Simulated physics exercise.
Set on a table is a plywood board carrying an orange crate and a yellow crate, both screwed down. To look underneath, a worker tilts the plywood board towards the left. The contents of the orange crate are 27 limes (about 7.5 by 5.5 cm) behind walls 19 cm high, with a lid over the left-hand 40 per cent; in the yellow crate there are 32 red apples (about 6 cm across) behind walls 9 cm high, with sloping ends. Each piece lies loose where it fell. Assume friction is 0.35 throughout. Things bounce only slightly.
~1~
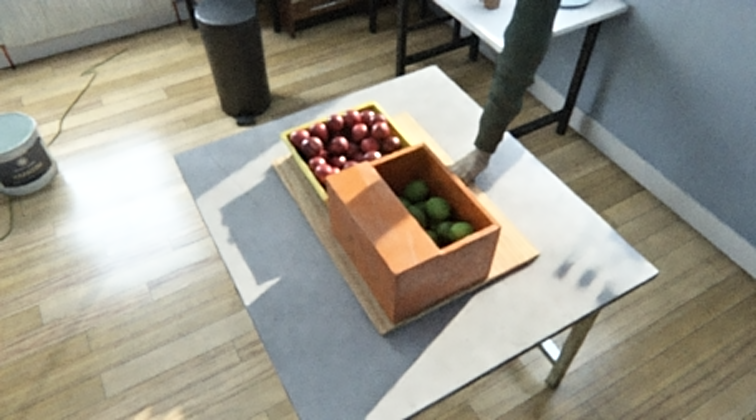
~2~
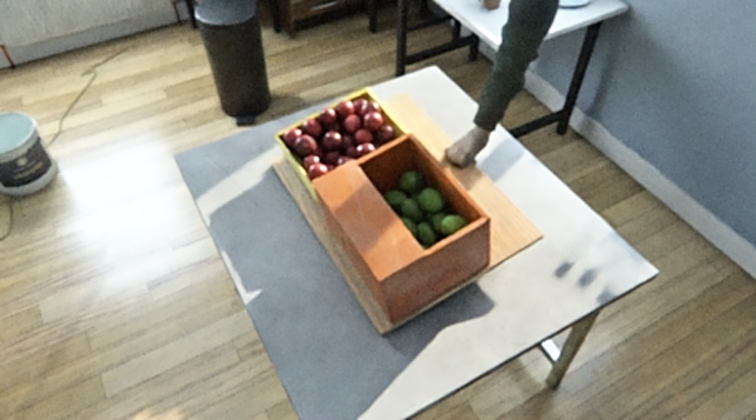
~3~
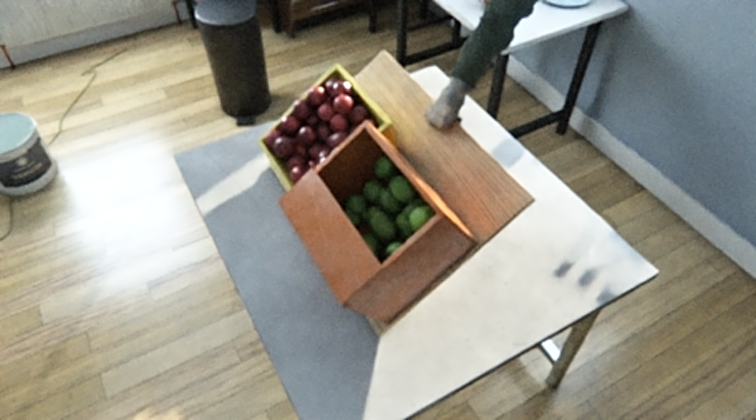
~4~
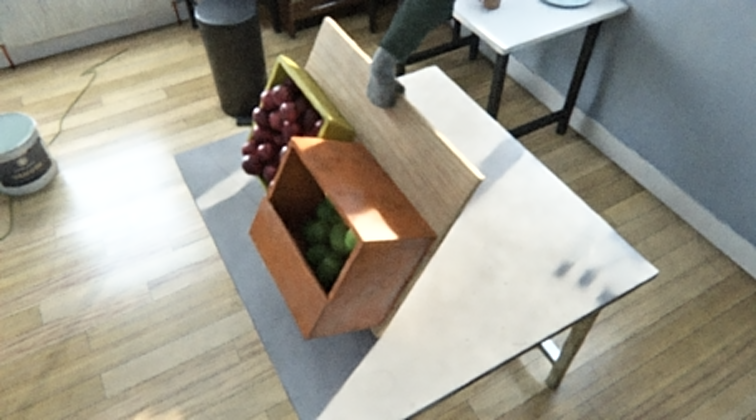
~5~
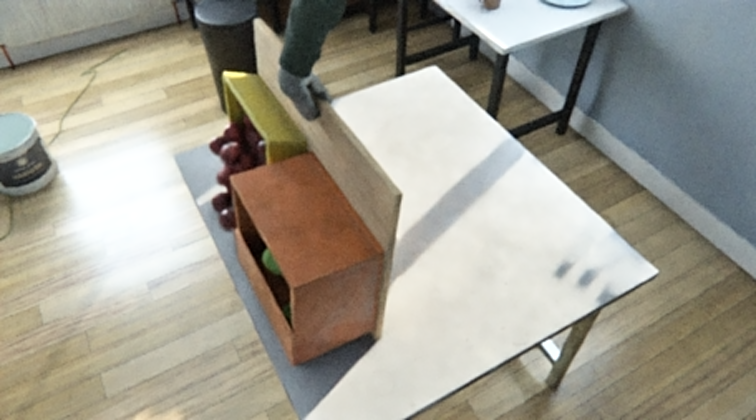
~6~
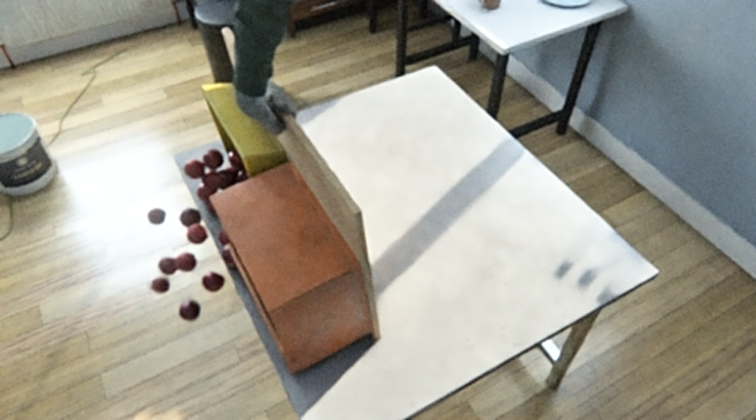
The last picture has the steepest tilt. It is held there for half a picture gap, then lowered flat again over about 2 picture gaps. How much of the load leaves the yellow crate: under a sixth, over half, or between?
Out of the yellow crate go upwards of half of the red apples.
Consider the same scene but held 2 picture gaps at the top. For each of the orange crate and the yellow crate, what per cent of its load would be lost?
In that case you'd see orange crate shed 0 percent of its load and yellow crate shed 100 percent.
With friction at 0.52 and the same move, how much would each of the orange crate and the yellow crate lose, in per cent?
In that case the orange crate sheds 10 per cent, while the yellow crate sheds 100 per cent.
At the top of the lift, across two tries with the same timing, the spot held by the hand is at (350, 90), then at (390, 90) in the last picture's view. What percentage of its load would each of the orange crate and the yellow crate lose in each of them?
The orange crate would lose 0 per cent in the first try and 0 per cent in the second, the yellow crate 70 and then 40 per cent.
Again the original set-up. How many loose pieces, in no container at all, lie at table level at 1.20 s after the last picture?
Near 12, give or take.
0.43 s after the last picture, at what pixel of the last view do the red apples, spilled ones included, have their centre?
Centre approx. (192, 277).
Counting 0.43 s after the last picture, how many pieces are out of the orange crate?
Estimate for the orange crate by then: Some 1 out.
Then, 0.19 s after the last picture, tilt 87°; orange crate 27 in, 0 out and yellow crate 3 in, 29 out.
Then, 0.43 s after the last picture, tilt 25°; orange crate 26 in, 1 out and yellow crate 0 in, 32 out.
Then, 0.77 s after the last picture, tilt 0°; orange crate 26 in, 1 out and yellow crate 0 in, 32 out.
Outcome (1.20 s after the last picture), orange crate 26 in, 1 out and yellow crate 0 in, 32 out. Asked share, 32 of 32, 100 per cent.
